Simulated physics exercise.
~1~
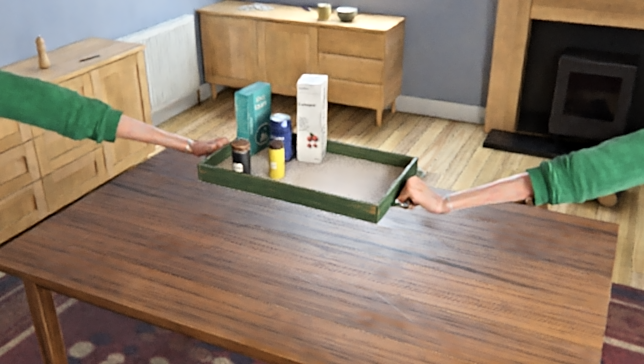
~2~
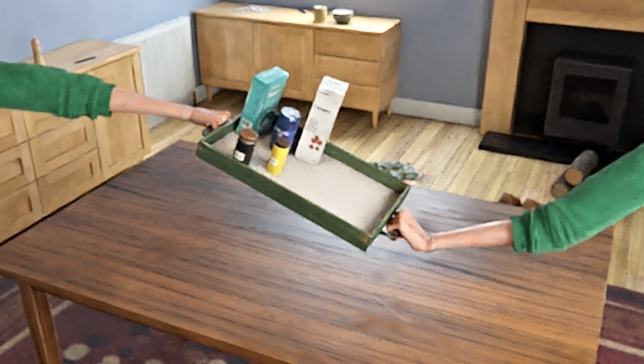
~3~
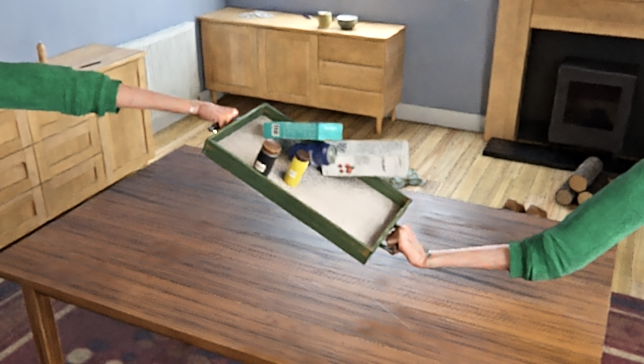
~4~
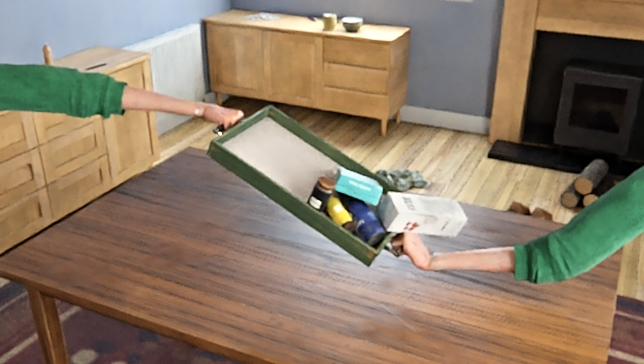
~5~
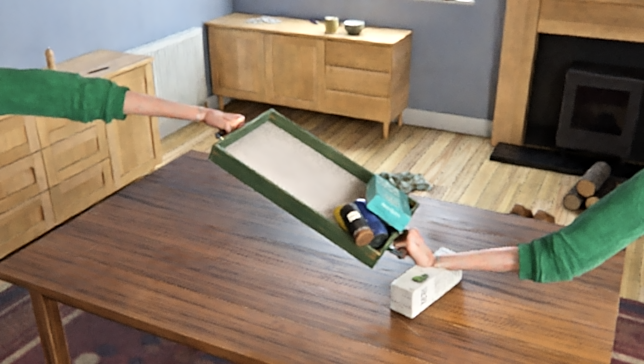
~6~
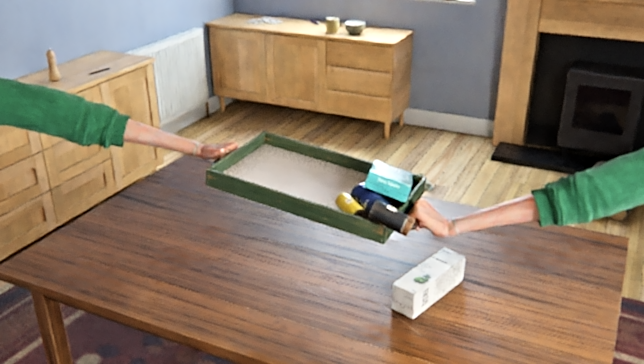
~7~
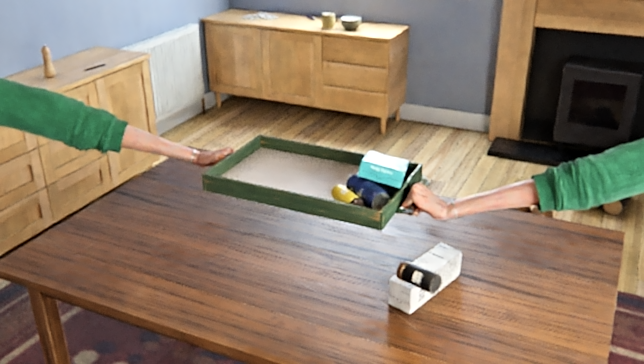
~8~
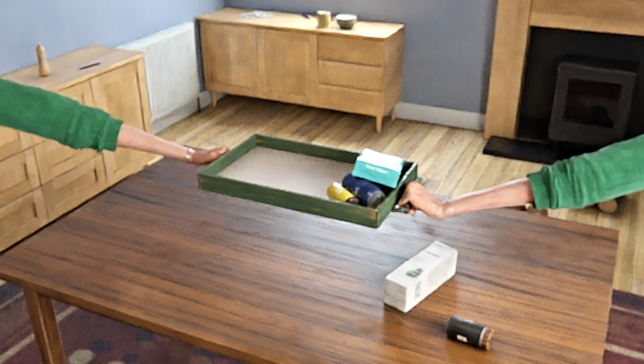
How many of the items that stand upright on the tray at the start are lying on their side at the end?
All five end up on their side. The turquoise packet, blue can and yellow shaker lie in the tray, while the white carton and black shaker lie on the table.
